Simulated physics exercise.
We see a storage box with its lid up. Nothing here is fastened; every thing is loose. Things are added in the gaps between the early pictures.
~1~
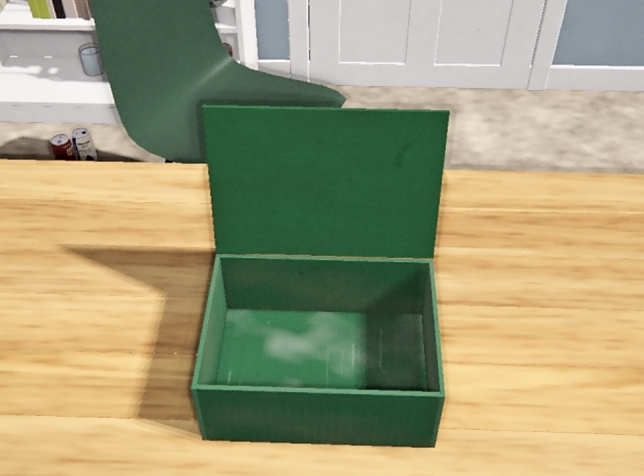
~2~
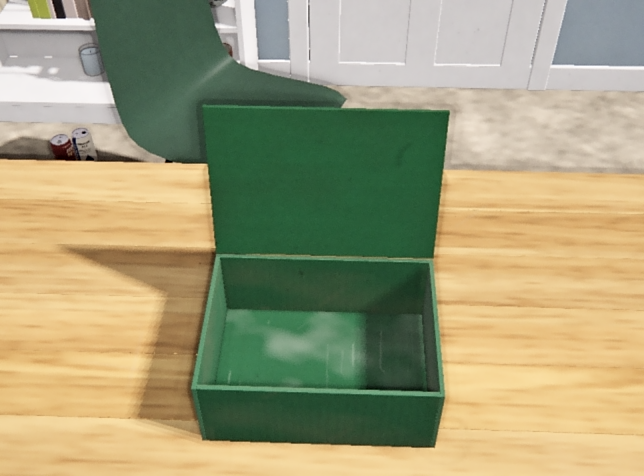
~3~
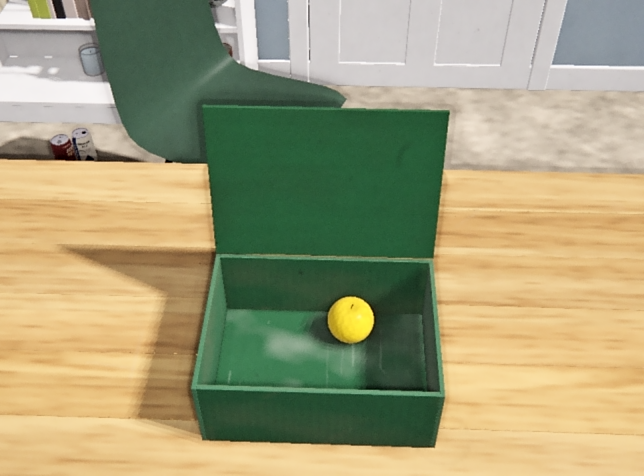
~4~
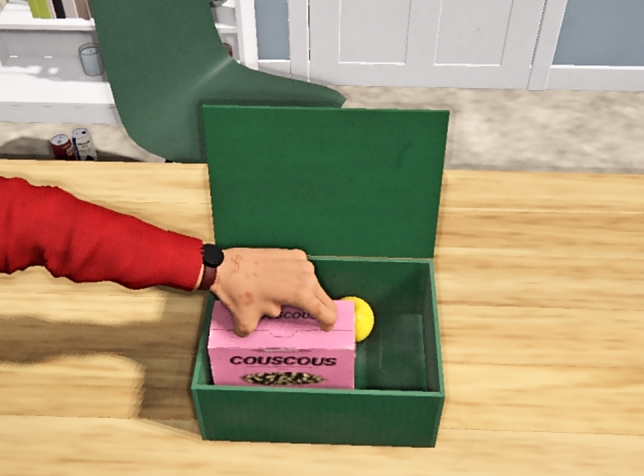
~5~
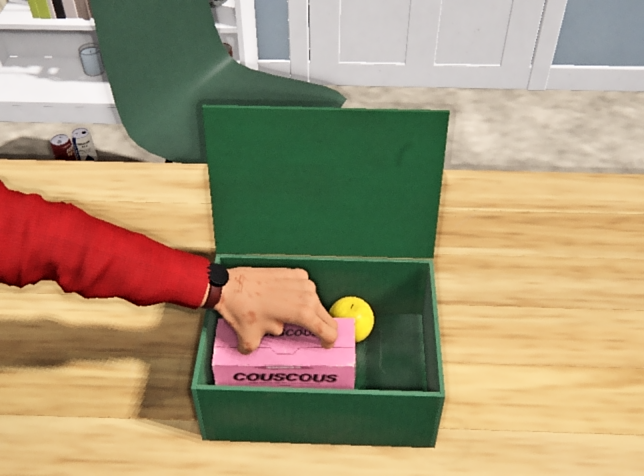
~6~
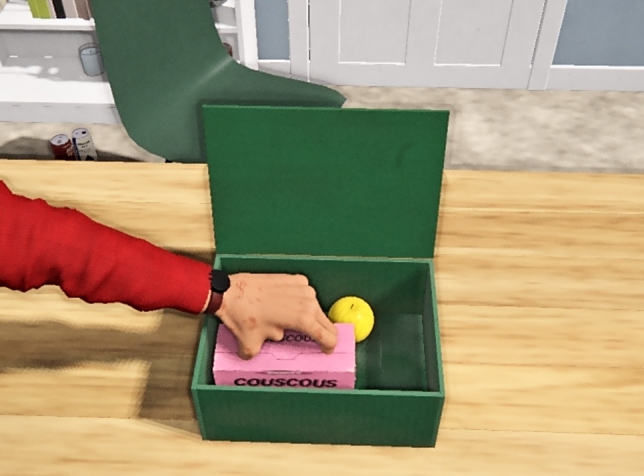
A hand in a red sleeve lowered a pink couscous carton into the left side of an open green box, beside a yellow fruit that had appeared there earlier, and kept hold of it.
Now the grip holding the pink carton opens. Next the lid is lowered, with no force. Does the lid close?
Yes - my guess: The lid reaches the rim.
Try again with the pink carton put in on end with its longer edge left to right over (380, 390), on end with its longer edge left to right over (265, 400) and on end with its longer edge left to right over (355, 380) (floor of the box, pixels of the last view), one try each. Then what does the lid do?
On the first attempt the lid can't come down, on the second it can't come down, and on the third it can't come down.
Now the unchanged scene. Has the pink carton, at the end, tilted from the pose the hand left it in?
After all that, it keeps its set angle.
Then, 1.10 s later than the last frame, lid starting down.
Then, 1.60 s later than the last frame, lid 54° above the rim.
Then, 1.80 s later than the last frame, lid 33° above the rim.
Then, 2.00 s later than the last frame, lid 10° above the rim.
When it is over, lid shut; both as before. End places, in pixels of the last picture, pink carton near (287, 367).
